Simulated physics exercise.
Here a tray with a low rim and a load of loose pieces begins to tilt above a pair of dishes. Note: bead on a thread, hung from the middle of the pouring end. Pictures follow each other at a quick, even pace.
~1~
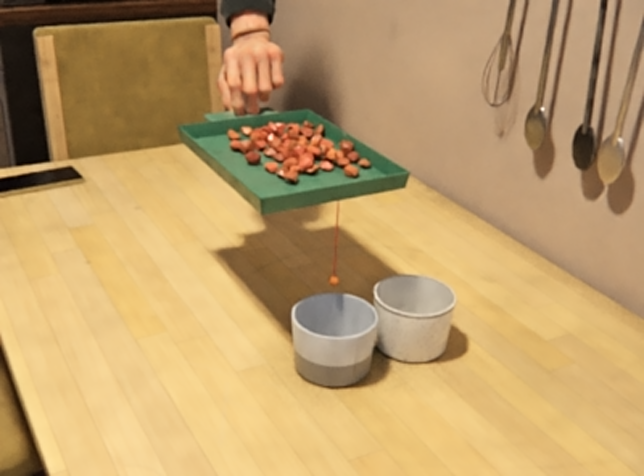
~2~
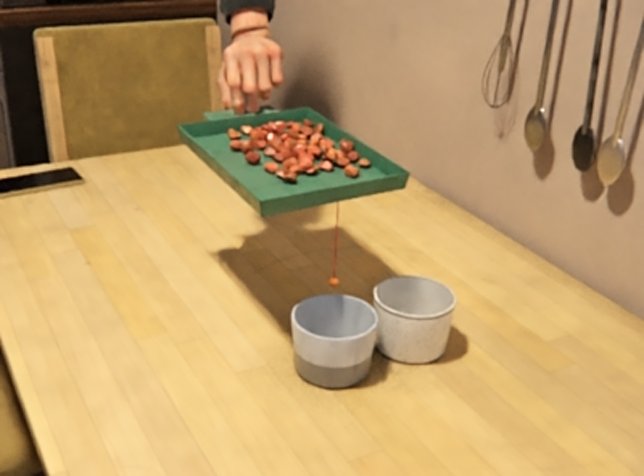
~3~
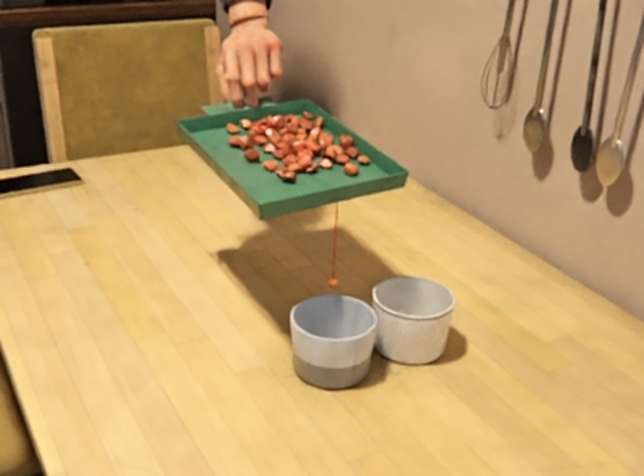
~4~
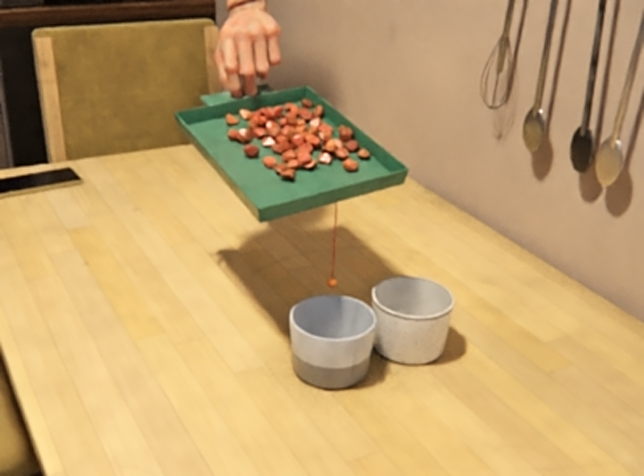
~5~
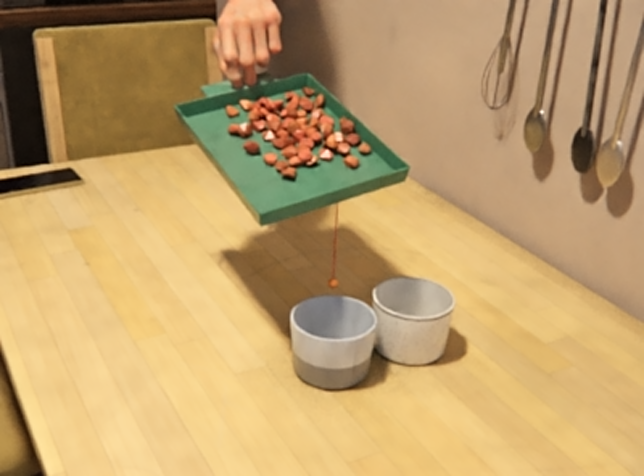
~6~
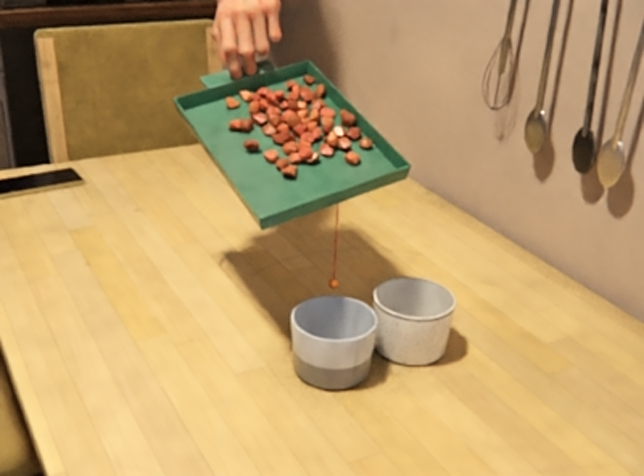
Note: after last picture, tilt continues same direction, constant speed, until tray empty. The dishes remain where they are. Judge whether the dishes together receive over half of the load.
Most is lost.
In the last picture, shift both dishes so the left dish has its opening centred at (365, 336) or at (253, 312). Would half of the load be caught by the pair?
Try 1: A lesser share; try 2: The greater share.
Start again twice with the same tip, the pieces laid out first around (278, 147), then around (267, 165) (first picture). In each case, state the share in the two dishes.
Respectively 10 and 10 per cent.
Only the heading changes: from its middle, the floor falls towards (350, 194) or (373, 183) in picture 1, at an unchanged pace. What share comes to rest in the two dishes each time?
Case one 80 %; case two 50 %.
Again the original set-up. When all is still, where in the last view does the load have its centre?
Near pixel (256, 373).
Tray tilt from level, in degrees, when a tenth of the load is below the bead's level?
At about 70°.
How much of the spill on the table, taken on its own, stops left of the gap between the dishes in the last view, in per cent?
Estimate: Roughly 100 %.
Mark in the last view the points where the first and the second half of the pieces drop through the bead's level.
(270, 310), then (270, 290).
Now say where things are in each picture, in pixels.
Corners of the pouring end at (262, 197) and (406, 172), level; middle of the load at (294, 147), bits of crushed brick; left dish at (355, 357); right dish at (436, 334); bead on its thread at (334, 281), in the first picture.
Corners of the pouring end at (262, 199) and (406, 172), level; middle of the load at (294, 147), in the second picture.
Corners of the pouring end at (261, 202) and (406, 171), tipped barely, lowest at the left corner; middle of the load at (293, 143), in the third picture.
Corners of the pouring end at (260, 207) and (405, 168), tipped a little, lowest at the left corner; middle of the load at (293, 136), in the fourth picture.
Corners of the pouring end at (261, 211) and (406, 166), tipped a little, lowest at the left corner; middle of the load at (293, 129), in the fifth picture.
Corners of the pouring end at (261, 216) and (407, 164), tipped clearly, lowest at the left corner; middle of the load at (294, 123); left dish at (354, 360); right dish at (436, 337), in the sixth picture.
Soon, tray tipped steeply; most on the tray; a stray few outside both; a small part in the air.
A while on, tray tipped past a quarter turn; a small part on the tray; a small part in the left dish; about two thirds outside both; about a quarter in the air.
Towards the end, tray tipped past a quarter turn; a small part in the left dish; nearly all outside both.
Finally, tray tipped past a quarter turn; a small part in the left dish; none in the right dish; nearly all outside both.
